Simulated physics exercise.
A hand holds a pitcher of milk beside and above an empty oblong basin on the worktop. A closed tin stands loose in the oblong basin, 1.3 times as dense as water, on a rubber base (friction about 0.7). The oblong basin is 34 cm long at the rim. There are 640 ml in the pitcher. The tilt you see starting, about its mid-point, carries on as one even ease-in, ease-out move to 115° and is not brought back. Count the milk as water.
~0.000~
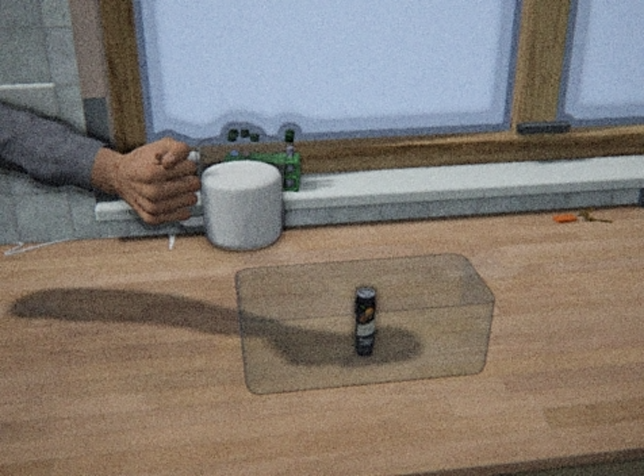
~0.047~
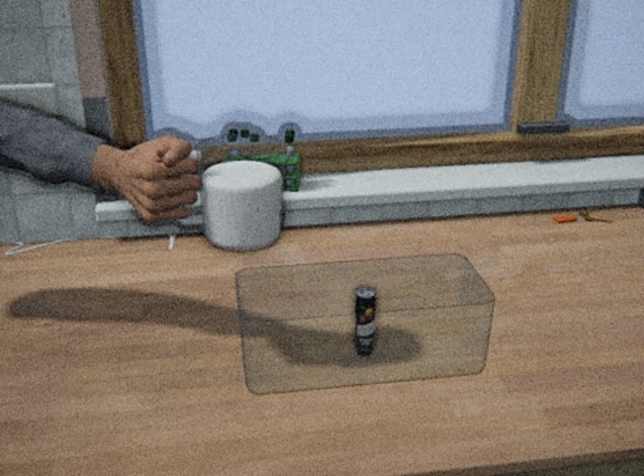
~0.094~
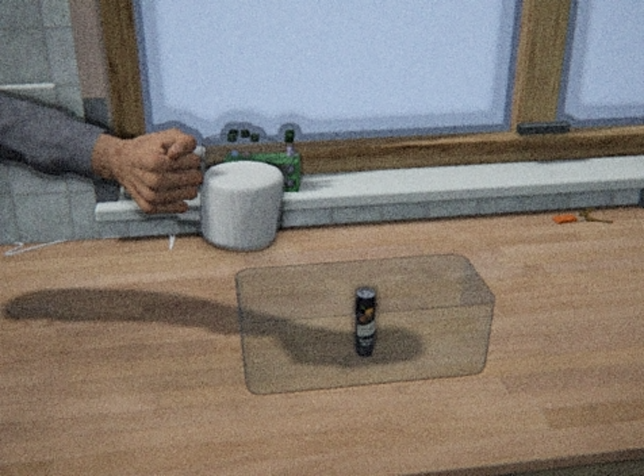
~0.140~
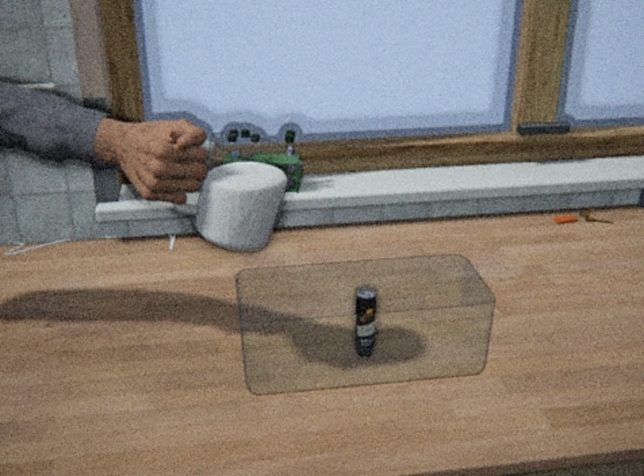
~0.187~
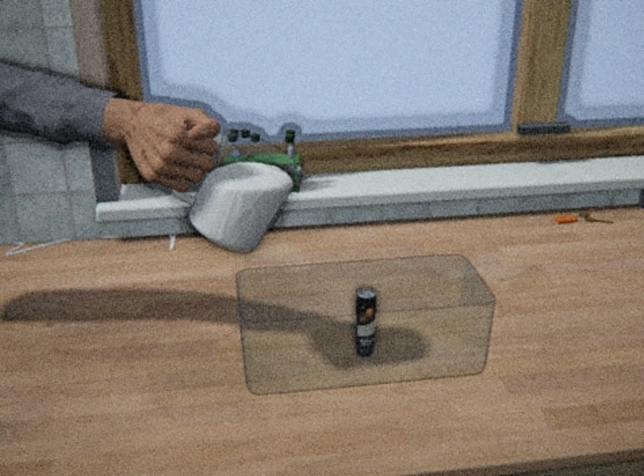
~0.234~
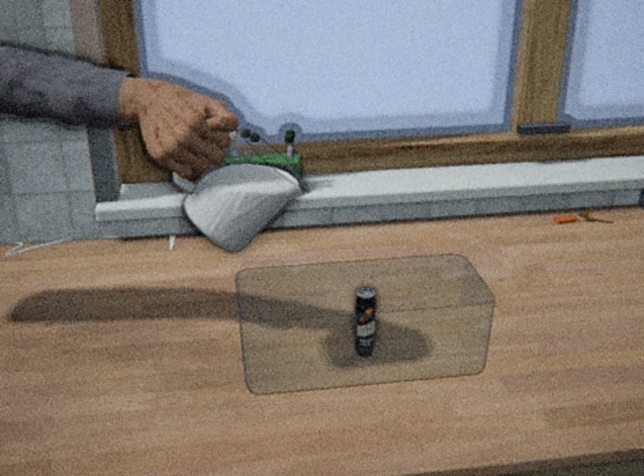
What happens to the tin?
It goes over.
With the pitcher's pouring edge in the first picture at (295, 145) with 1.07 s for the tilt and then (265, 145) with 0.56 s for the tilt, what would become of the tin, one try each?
First it falls; then it stays up.
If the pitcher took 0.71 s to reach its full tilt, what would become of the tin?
The tin goes over.
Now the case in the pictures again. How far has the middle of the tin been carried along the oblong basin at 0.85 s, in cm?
Some 7 cm.
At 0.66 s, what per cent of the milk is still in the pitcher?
Near 8 in a hundred.
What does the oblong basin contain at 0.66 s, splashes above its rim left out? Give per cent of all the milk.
Near 78 in a hundred.
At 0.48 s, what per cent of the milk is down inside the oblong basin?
Near 18 in a hundred.
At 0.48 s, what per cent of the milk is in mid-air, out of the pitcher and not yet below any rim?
About 32 per cent.
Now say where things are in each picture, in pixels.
In the first picture, tilt 0°; pouring edge (293, 145); surface from (201, 174) to (280, 170); the oblong basin's rim runs from (238, 296) to (480, 278); the tin's top is at (366, 296).
In the second picture, tilt 2°; pouring edge (295, 147); surface from (201, 174) to (281, 171).
In the third picture, tilt 8°; pouring edge (299, 153); surface from (204, 175) to (283, 172).
In the fourth picture, tilt 17°; pouring edge (305, 162); surface from (205, 177) to (287, 173).
In the fifth picture, tilt 29°; pouring edge (310, 175); surface from (200, 186) to (293, 176).
In the sixth picture, tilt 43°; pouring edge (311, 190); surface from (192, 190) to (299, 180).
After 0.48 s the tilt is 110° and 50 per cent is still to pour; the tin stands where it began.
After 0.66 s the tilt is 115° and 8 per cent is still to pour; the tin leans 18°.
After 0.85 s the tilt is 115° and 0 per cent is still to pour; the tin lies on its side.
After 1.06 s the tilt is 115° and 0 per cent is still to pour; the tin lies on its side.
In the end the tin lies on its side.
